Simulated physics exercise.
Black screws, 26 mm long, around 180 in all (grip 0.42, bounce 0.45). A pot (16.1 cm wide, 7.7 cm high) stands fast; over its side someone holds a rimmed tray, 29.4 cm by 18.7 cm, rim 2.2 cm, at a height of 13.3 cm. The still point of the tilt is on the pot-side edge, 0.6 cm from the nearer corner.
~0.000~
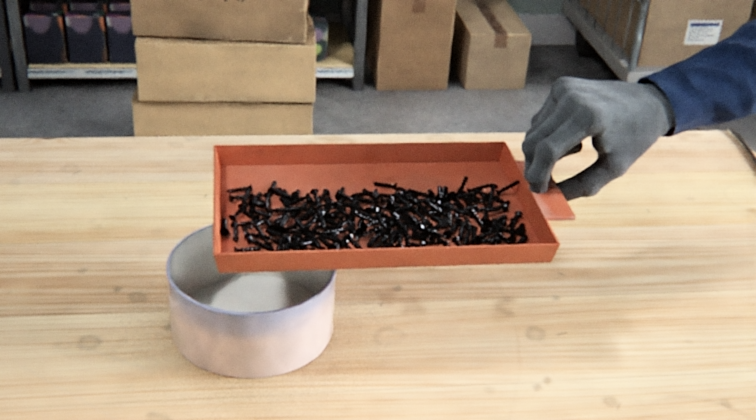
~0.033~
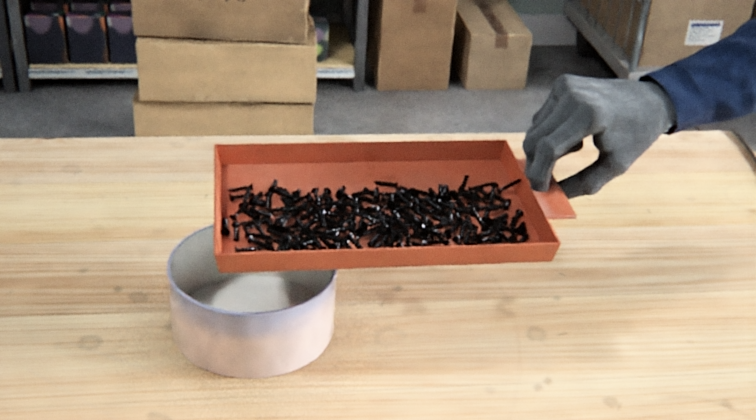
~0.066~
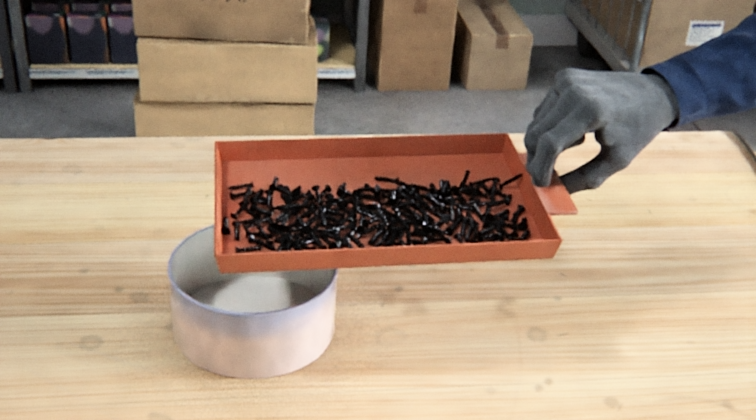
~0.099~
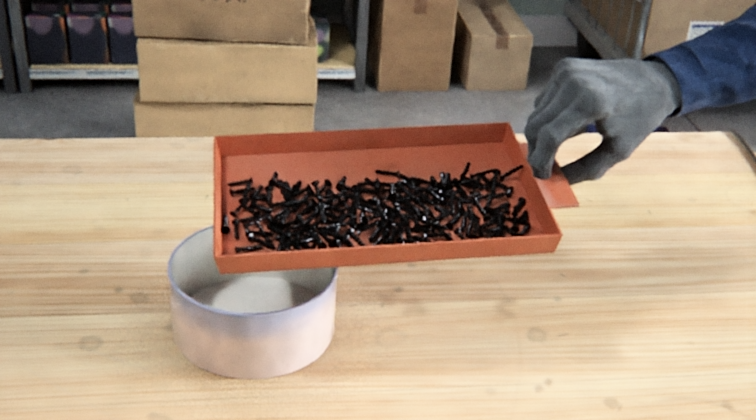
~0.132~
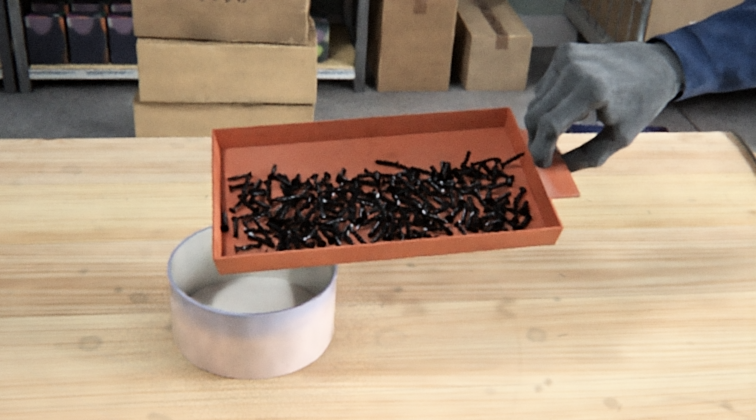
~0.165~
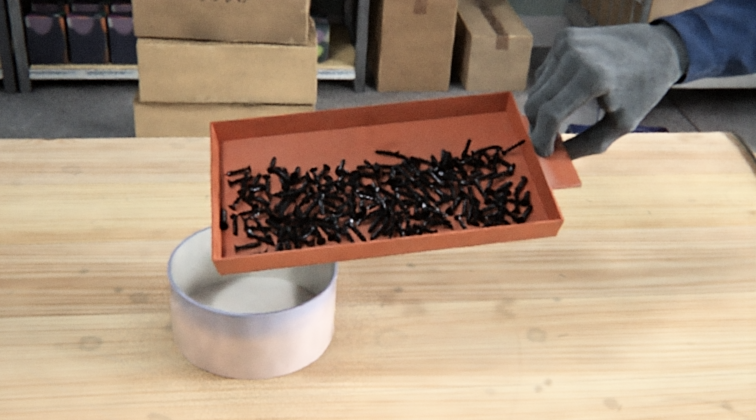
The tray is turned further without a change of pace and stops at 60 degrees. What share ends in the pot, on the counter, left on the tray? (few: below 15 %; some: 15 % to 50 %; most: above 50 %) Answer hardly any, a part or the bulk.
Pot hardly any, counter a part, tray the bulk.
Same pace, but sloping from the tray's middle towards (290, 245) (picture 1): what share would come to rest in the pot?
About 0 per cent.
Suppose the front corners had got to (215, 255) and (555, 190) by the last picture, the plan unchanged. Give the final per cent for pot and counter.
Pot 0, counter 60.
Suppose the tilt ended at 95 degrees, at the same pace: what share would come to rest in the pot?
It would be near 0 per cent.
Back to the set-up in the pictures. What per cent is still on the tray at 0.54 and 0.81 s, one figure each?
About 100, 80.
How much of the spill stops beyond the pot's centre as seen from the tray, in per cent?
Some 70 per cent.
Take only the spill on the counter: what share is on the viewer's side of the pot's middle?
Roughly 100 per cent.
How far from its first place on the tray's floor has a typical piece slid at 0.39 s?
About 1 cm.
After 0.39 s, tilt 37 degrees; the tray holds 100 %, the pot 0 %.
After 0.54 s, tilt 53 degrees; the tray holds 100 %, the pot 0 %.
After 0.81 s, tilt 60 degrees; the tray holds 80 %, the pot 0 %.
In the end, at 2.1 s, pot 0 %, counter 40 %, tray 60 %.
